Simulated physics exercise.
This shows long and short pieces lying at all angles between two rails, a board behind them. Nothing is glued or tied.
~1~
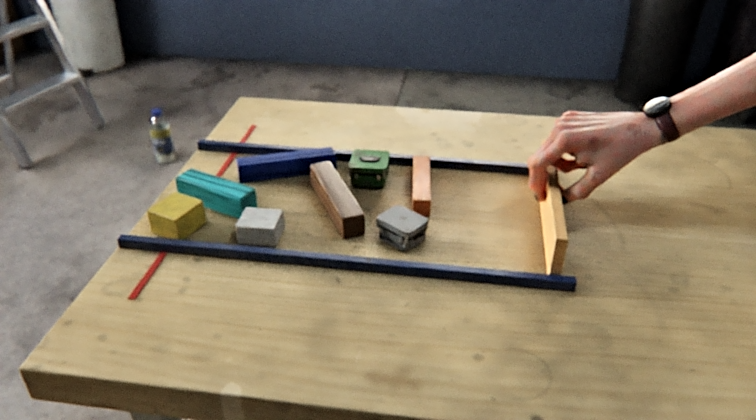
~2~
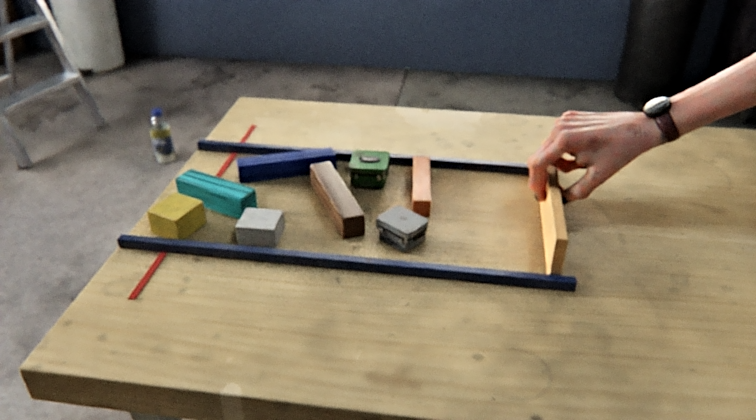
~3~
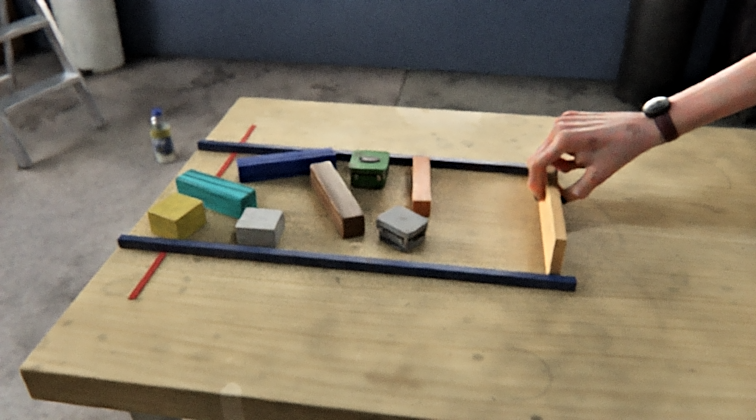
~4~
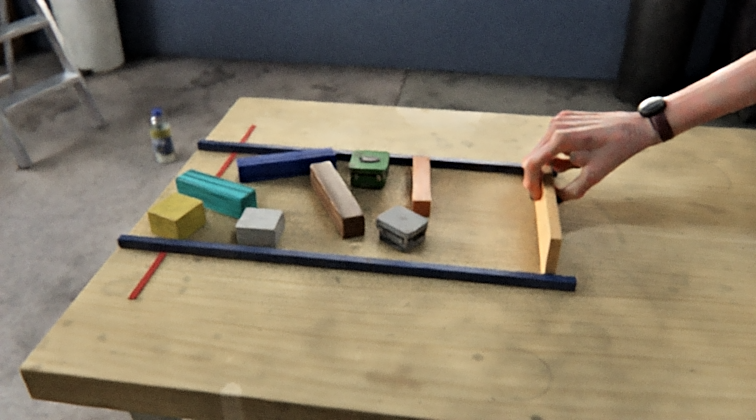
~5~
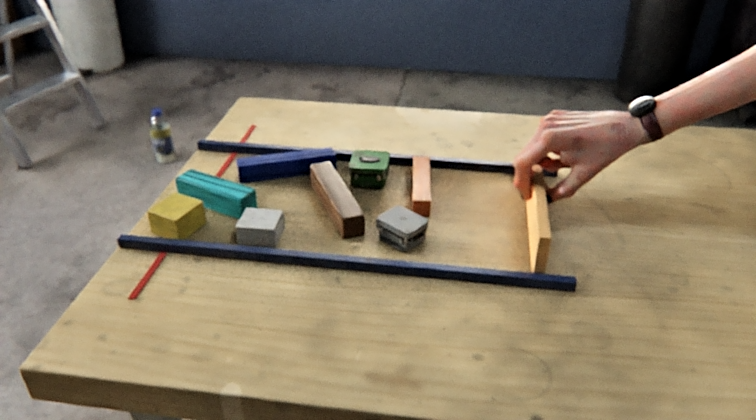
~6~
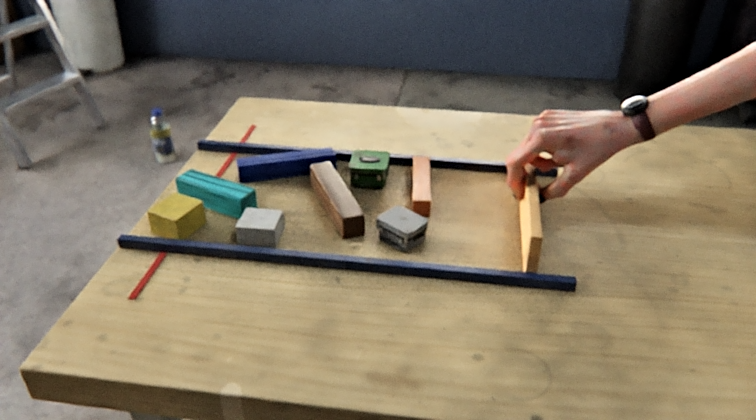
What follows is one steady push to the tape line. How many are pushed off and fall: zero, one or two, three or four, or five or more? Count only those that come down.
In the end the number that fall off is five or more.
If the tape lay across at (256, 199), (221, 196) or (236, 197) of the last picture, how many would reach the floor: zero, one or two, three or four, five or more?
In that order: Either one or two; either three or four; three to four.
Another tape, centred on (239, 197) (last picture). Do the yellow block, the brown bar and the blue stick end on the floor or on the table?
The yellow block drops off, the brown bar remains up, the blue stick falls.
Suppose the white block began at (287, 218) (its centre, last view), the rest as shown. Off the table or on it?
It goes over.
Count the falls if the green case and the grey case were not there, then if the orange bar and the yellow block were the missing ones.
The counts: 3 and 4.
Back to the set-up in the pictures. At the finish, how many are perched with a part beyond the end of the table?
1 of them.
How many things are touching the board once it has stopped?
That makes 2.
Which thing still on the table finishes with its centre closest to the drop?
It is the green case.
Early on, none off yet; yellow block at rest near (177, 217); turquoise stick at rest near (216, 193); blue stick at rest near (287, 165).
Finally, the number that fall off is five or more; lost, brown bar, white block, blue stick, turquoise stick and yellow block.
